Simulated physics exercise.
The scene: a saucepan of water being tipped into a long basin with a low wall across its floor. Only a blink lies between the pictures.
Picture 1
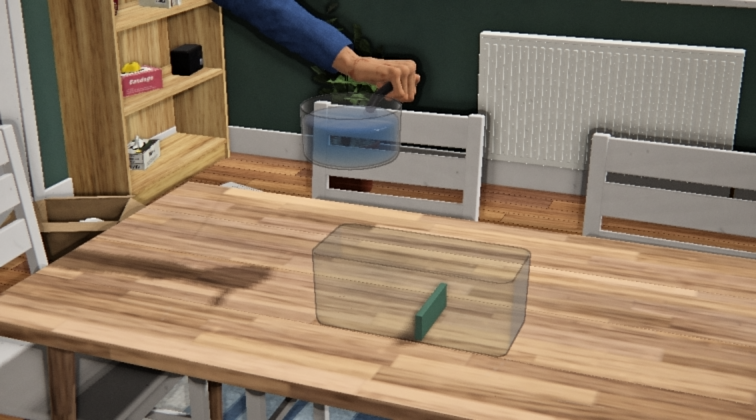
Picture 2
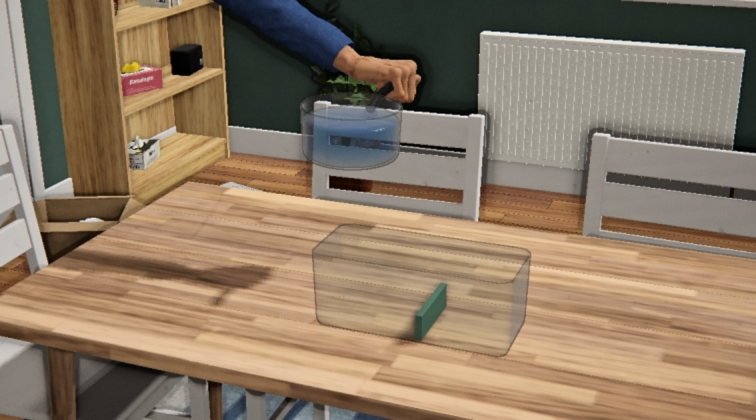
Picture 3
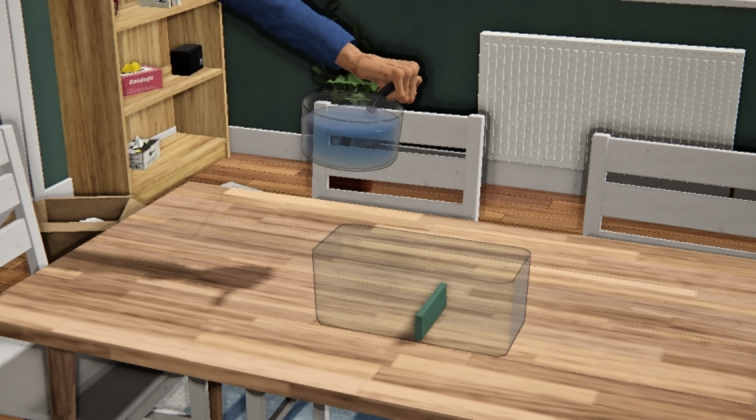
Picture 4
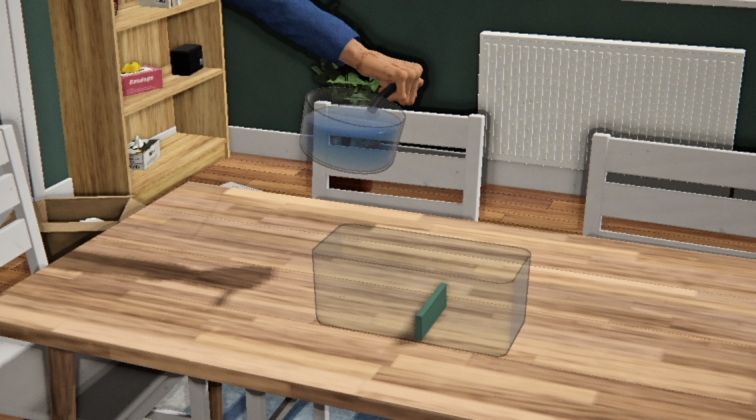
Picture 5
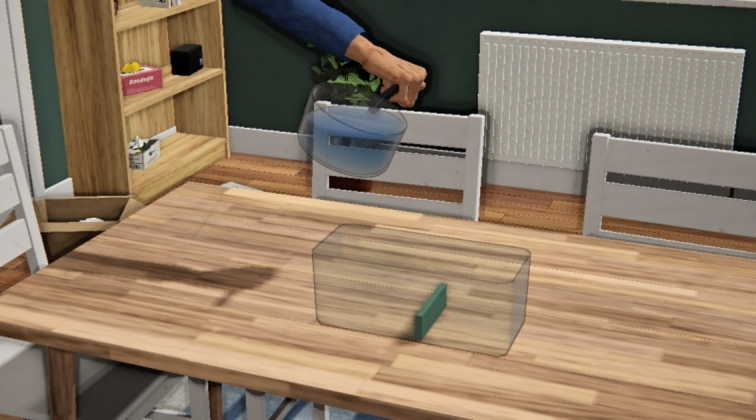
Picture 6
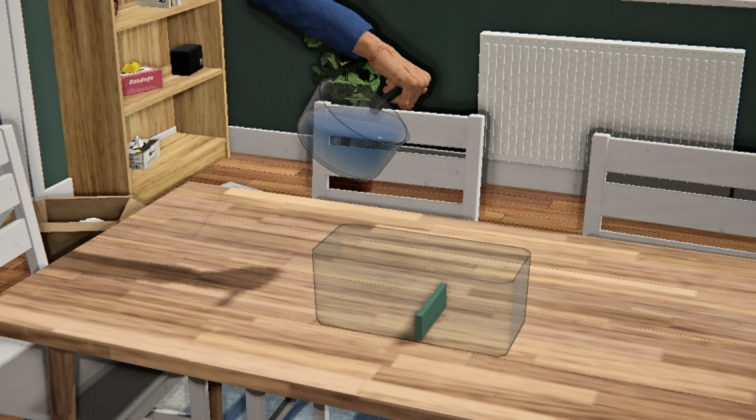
A clear pan of blue water, held by a hand in a blue sleeve above a wooden table, started level and tilted steadily down to the right, behind a see-through basin with a green wall inside.
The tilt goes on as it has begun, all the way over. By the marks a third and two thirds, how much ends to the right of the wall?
It comes to between a third and two thirds.
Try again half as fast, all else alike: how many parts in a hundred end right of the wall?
It comes to 60 per cent or so.
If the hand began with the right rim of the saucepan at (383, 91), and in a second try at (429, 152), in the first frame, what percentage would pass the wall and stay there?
First some 35, then 65 per cent.
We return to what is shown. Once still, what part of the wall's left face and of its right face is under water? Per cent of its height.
The left part 60 per cent, the right part 60.
A moment on, the saucepan is tipped on its side and 30 per cent is still to pour, 2 is left of the wall and 15 right of it.
Next, the saucepan is tipped right over and 6 per cent is still to pour, 30 is left of the wall and 54 right of it.
Then the saucepan is tipped right over and 1 per cent is still to pour, 46 is left of the wall and 46 right of it.
Later the saucepan is tipped right over and 0 per cent is still to pour, 52 is left of the wall and 46 right of it.
Finally, 52 per cent lies left of the wall, 46 right of it and 2 outside.
